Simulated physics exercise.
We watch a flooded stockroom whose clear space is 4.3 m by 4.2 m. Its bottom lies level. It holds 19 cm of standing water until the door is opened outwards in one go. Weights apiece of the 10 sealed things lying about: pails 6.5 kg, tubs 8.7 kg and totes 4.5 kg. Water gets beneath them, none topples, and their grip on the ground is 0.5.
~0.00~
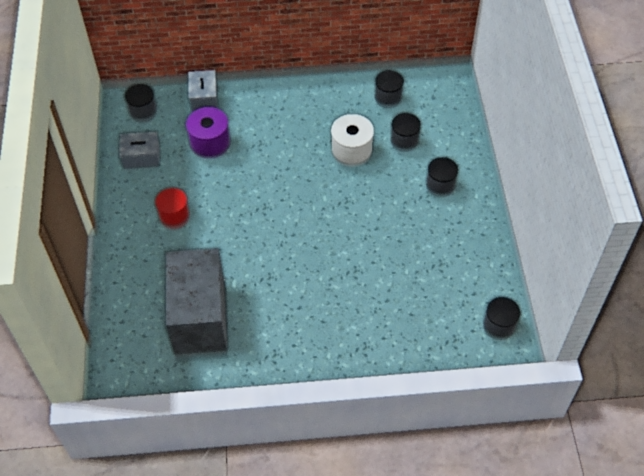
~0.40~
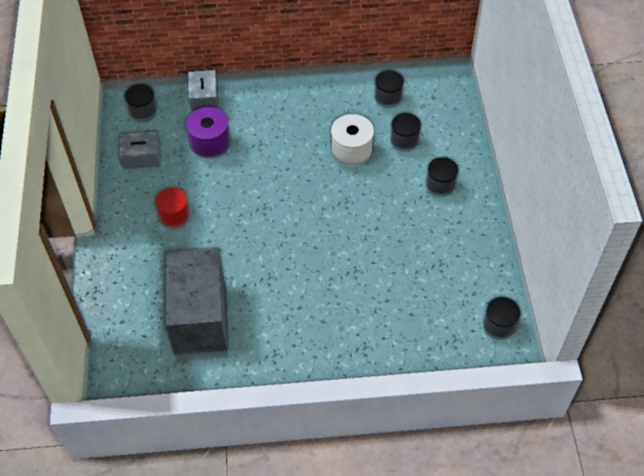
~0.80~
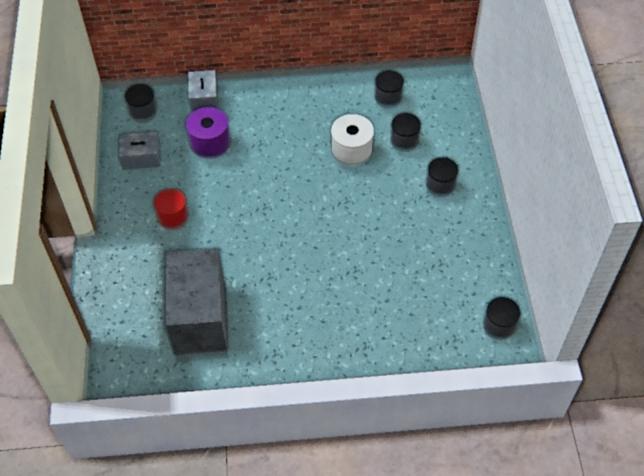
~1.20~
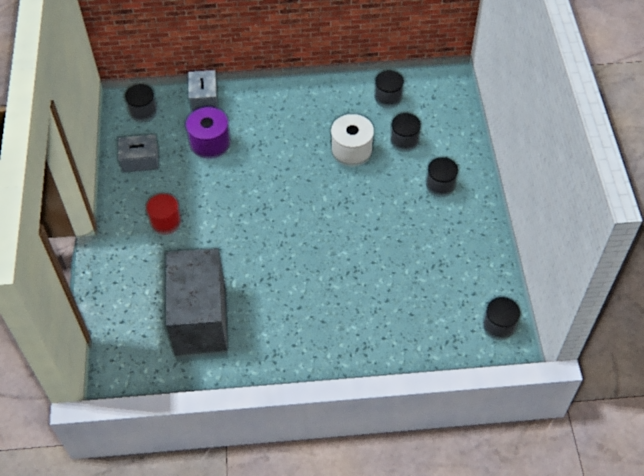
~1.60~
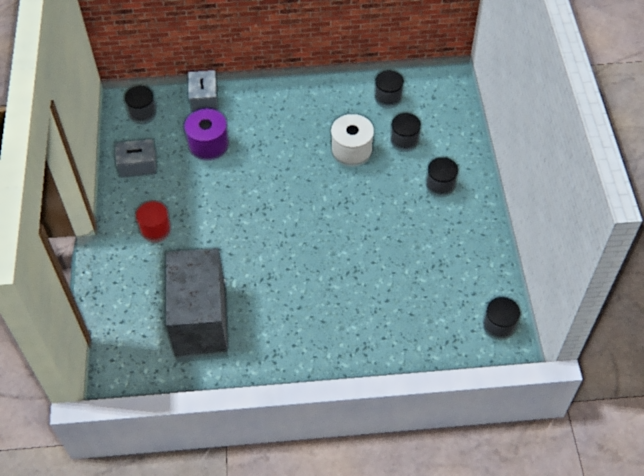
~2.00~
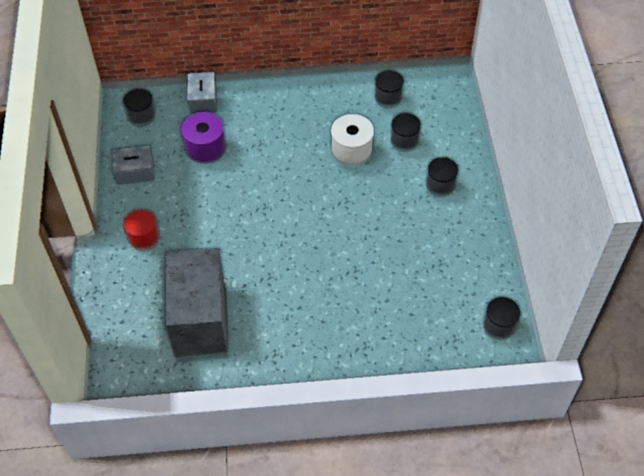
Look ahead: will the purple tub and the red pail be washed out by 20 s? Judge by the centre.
The purple tub leaves; the red pail gets out.
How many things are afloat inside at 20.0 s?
I count 5.
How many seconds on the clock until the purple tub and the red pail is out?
At about 9.0 and 3.0 s.
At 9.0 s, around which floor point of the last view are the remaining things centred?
At about (315, 180).
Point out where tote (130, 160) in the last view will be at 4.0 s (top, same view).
Near (108, 208).
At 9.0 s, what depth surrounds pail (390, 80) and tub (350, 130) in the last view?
About 15 and 14 cm.
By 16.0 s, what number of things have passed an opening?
I count 4.
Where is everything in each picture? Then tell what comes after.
The purple tub at (207, 123), afloat; the red pail at (171, 201), afloat; 19 cm deep round most things; 0 of 10 have shifted, in the first picture.
The purple tub at (207, 123) floats; the red pail at (171, 201), afloat; about 3340 L in view; 0 of 10 have shifted, in the second picture.
The purple tub at (207, 123), afloat; the red pail at (170, 202), afloat; about 3290 L in view; 0 of 10 have shifted, in the third picture.
The purple tub at (207, 123), afloat; the red pail at (162, 206), afloat, 10 cm from its start; 19 cm deep round most things; 1 of 10 have shifted, in the fourth picture.
The purple tub at (206, 125) floats; the red pail at (152, 214), afloat, 24 cm from its start; 19 cm deep round most things; 2 of 10 have shifted, in the fifth picture.
The purple tub at (203, 128), afloat, 8 cm from its start; the red pail at (140, 223), afloat, 39 cm from its start; 19 cm deep round most things; 4 of 10 have shifted, in the sixth picture.
After 4.0 s the purple tub is near (176, 146), 0.4 m from its start, afloat; the red pail has gone out; 1 of 10 are out; 9 afloat.
After 9.0 s the purple tub has gone out; the red pail has gone out; 3 of 10 are out; 7 afloat.
After 16.0 s the purple tub has gone out; the red pail has gone out; 4 of 10 are out; 6 afloat.
After 20.0 s the purple tub has gone out; the red pail has gone out; 5 of 10 are out; 5 afloat.
